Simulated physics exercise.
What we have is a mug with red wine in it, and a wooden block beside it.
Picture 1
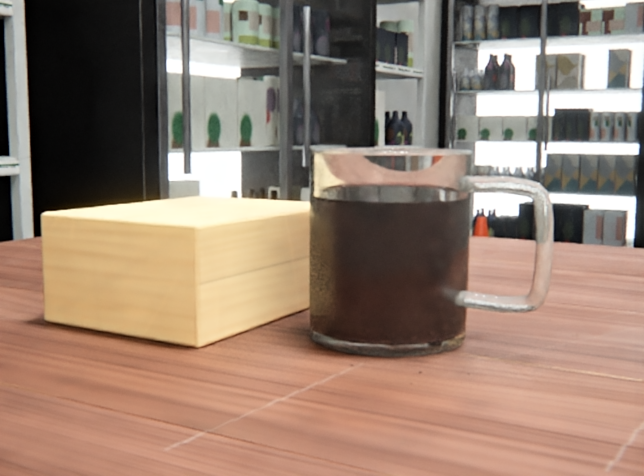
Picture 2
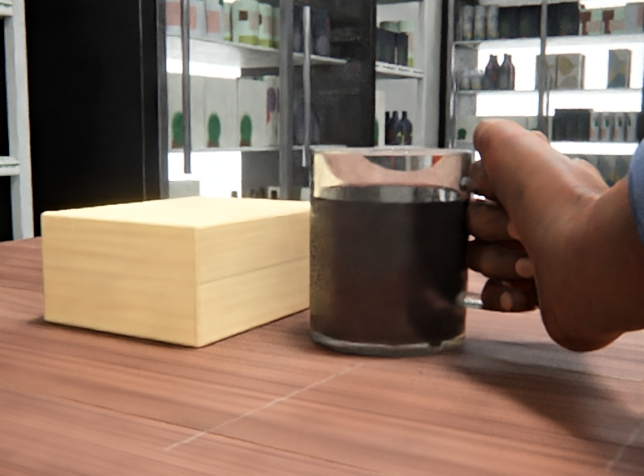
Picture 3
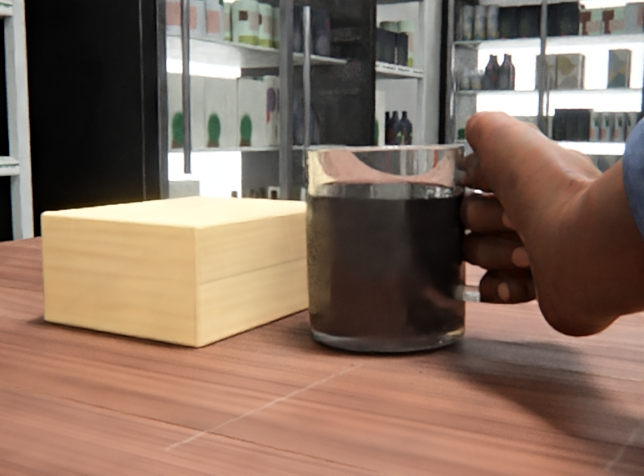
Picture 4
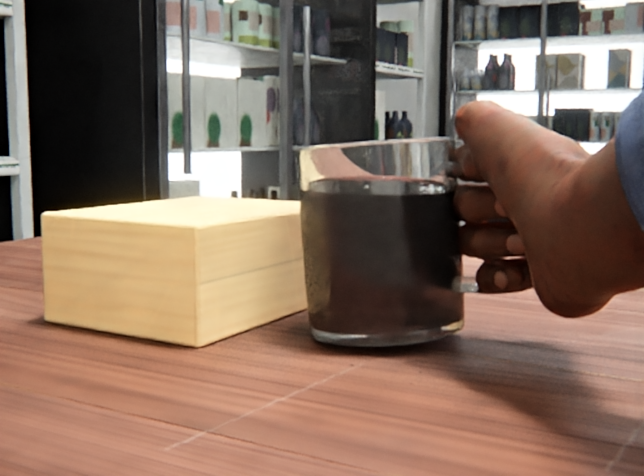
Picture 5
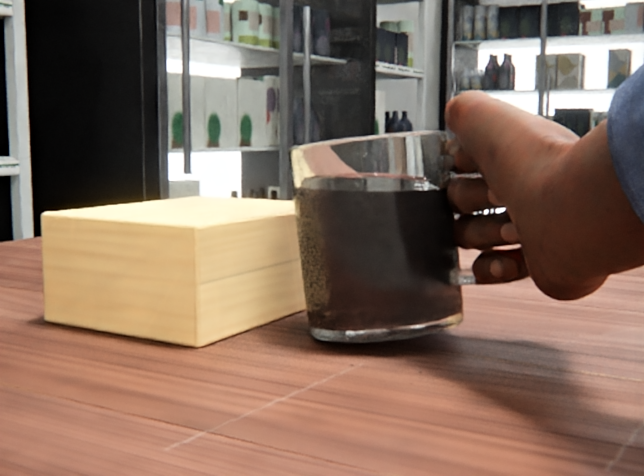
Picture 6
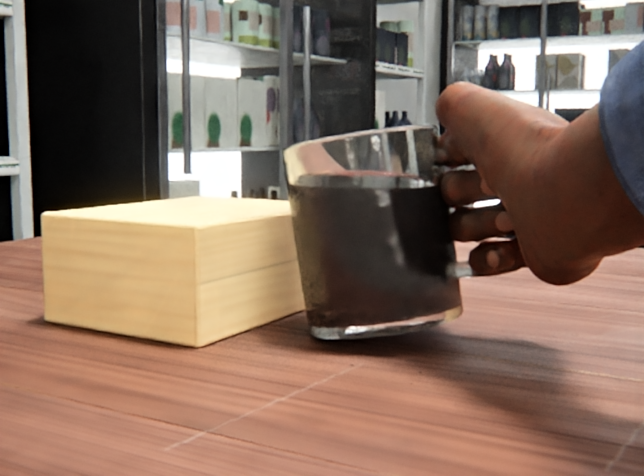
On a wooden table in front of lit shop shelves, a glass mug of dark liquid stood beside a pale wooden block, then a hand gripped its handle and tilted it leftward.
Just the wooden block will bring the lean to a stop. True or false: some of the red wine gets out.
False.
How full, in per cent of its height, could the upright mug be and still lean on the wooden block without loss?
My guess is some 85 per cent.
Next, the mug leans by about 15°; its rim is dry.
After that, the mug leans by about 20°; its rim is dry.
Finally, the mug leans by about 25°, against the wooden block; its rim is dry.
